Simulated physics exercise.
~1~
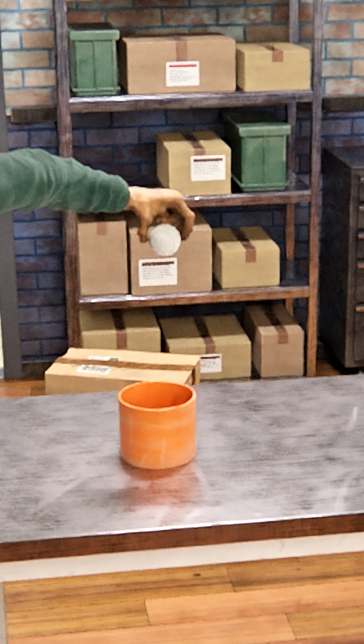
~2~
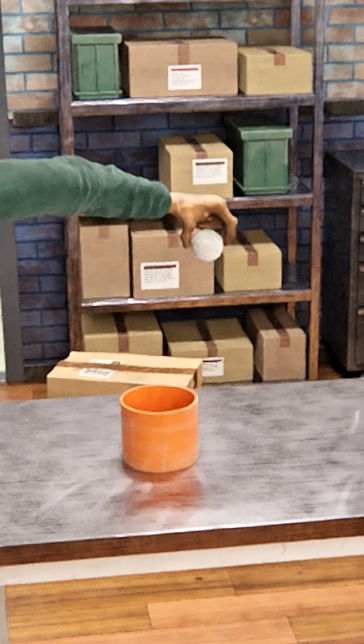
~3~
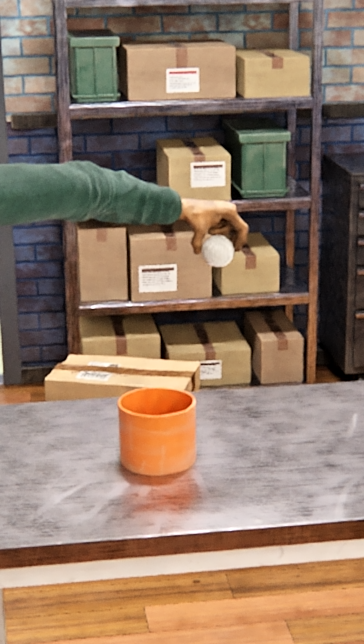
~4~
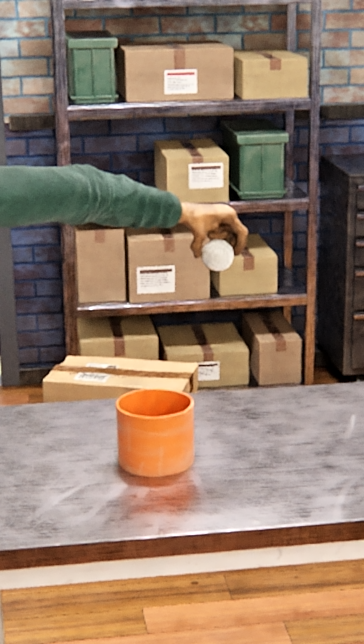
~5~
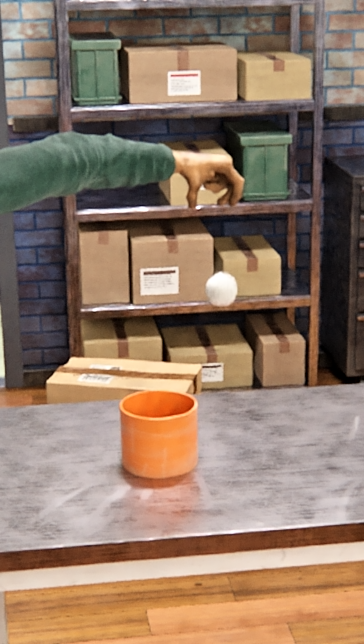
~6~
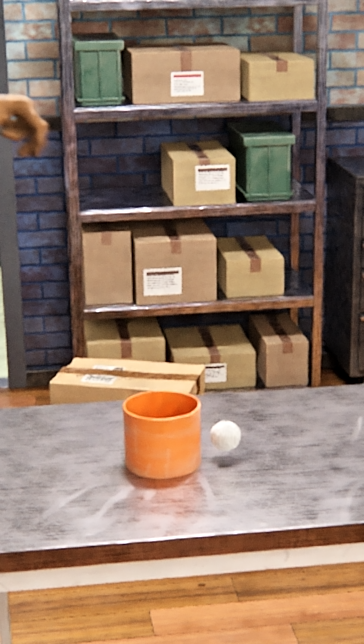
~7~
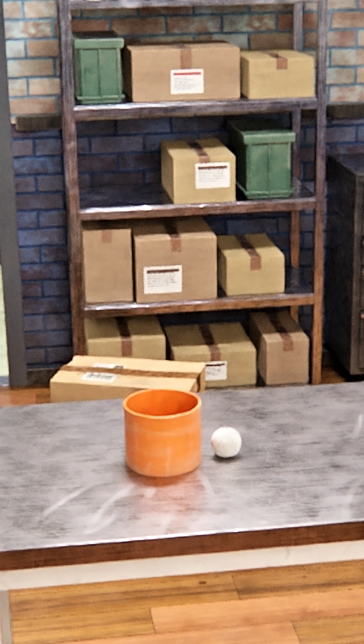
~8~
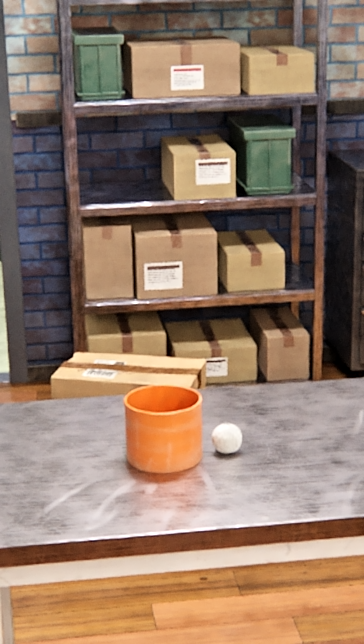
White ball held by a green-sleeved arm moving right past an orange pot, dropping, and resting on the table beside it.
